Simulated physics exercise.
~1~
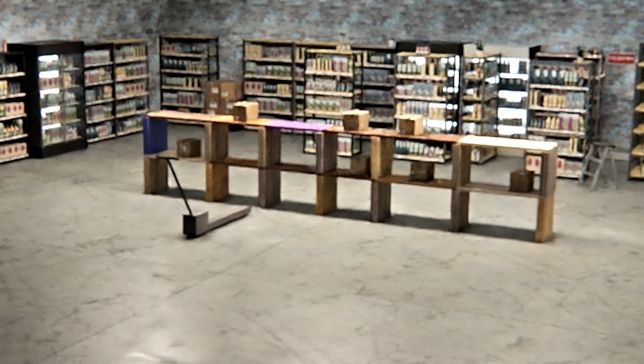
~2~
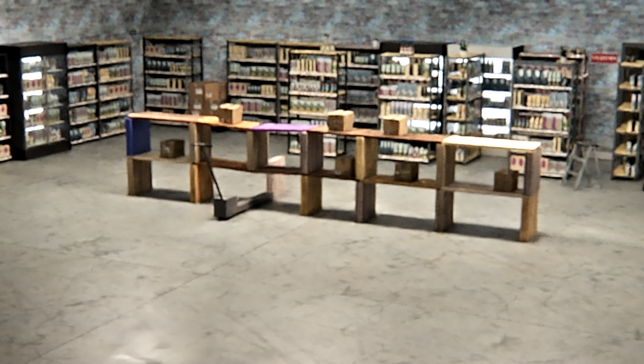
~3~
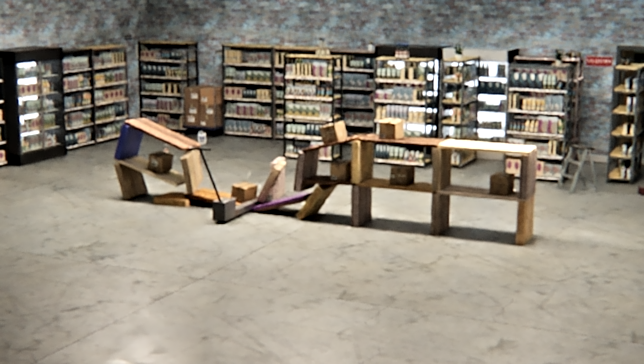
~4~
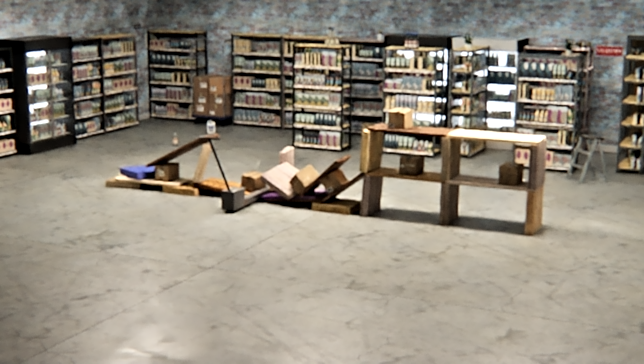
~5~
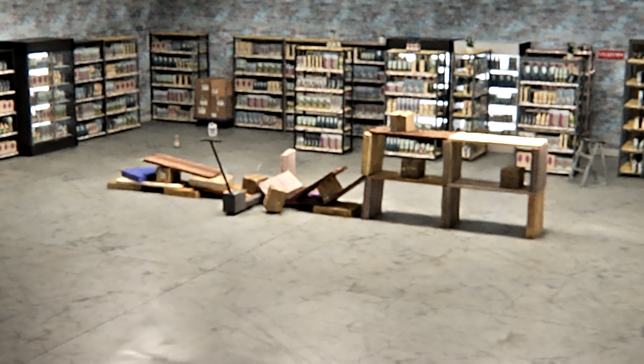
A long wooden shelf collapses on its left side as a jack pushes in, leaving the right end standing.
